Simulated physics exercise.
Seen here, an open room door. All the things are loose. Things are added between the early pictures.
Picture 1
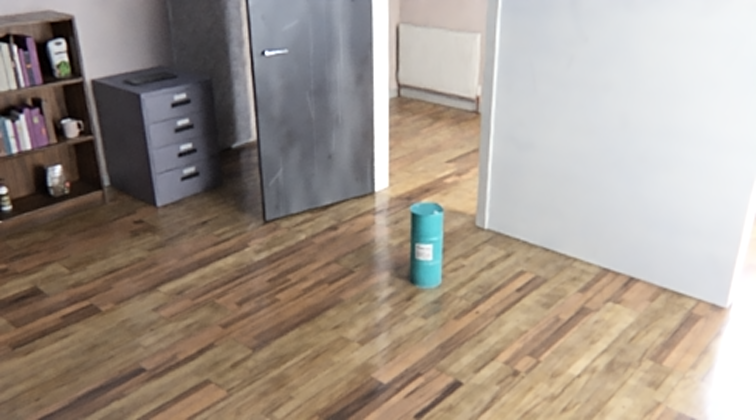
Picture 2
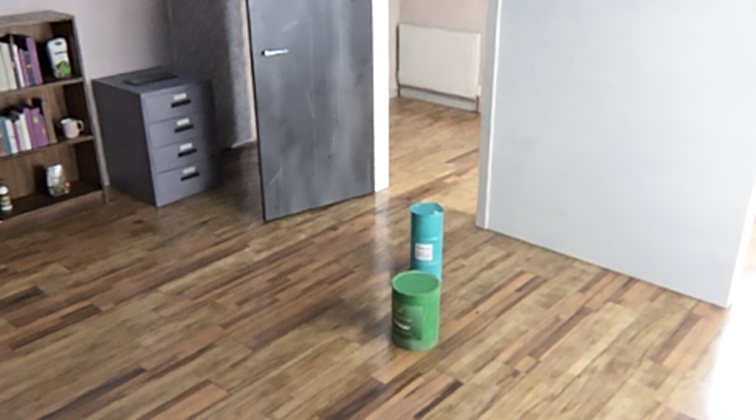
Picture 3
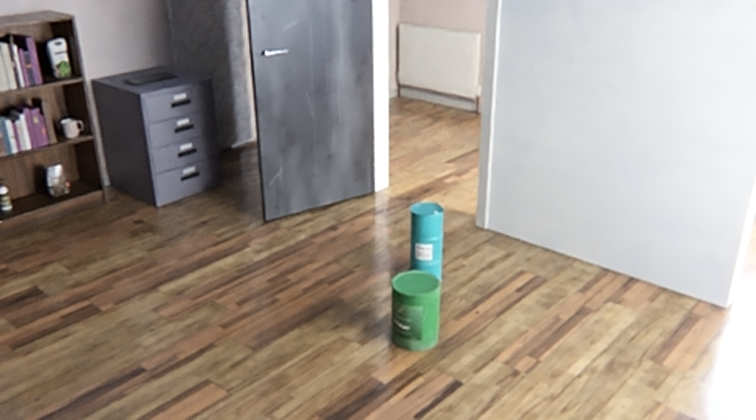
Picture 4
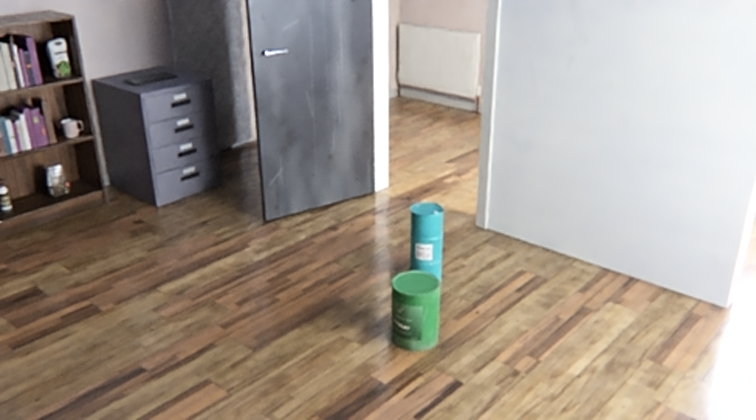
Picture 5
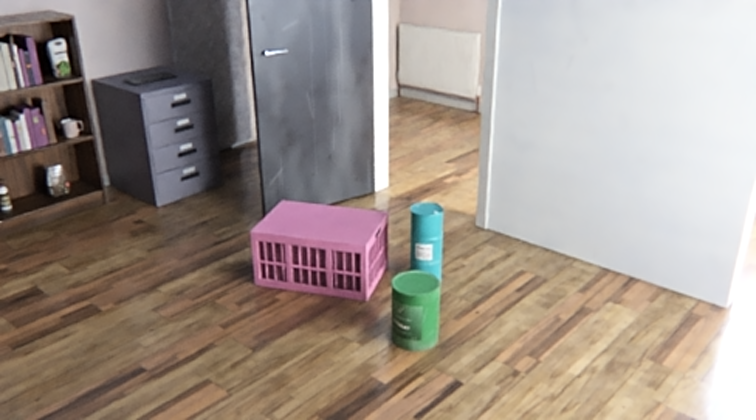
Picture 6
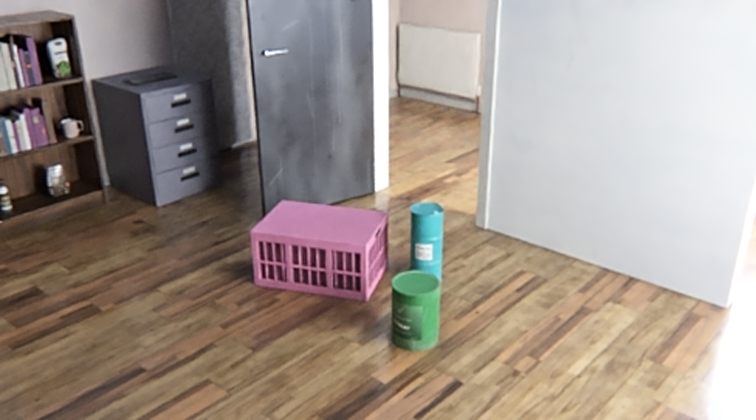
A green pail and then a pink crate appear beside a turquoise canister near an open door.
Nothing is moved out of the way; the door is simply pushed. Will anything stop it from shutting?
It closes.
Then, 0.90 s on from there, door at 69°.
Then, 1.50 s on from there, door at 32°.
In the end, door at 0°; all 3 unmoved. At the end, from the last picture's camera, pink chest near (322, 248).
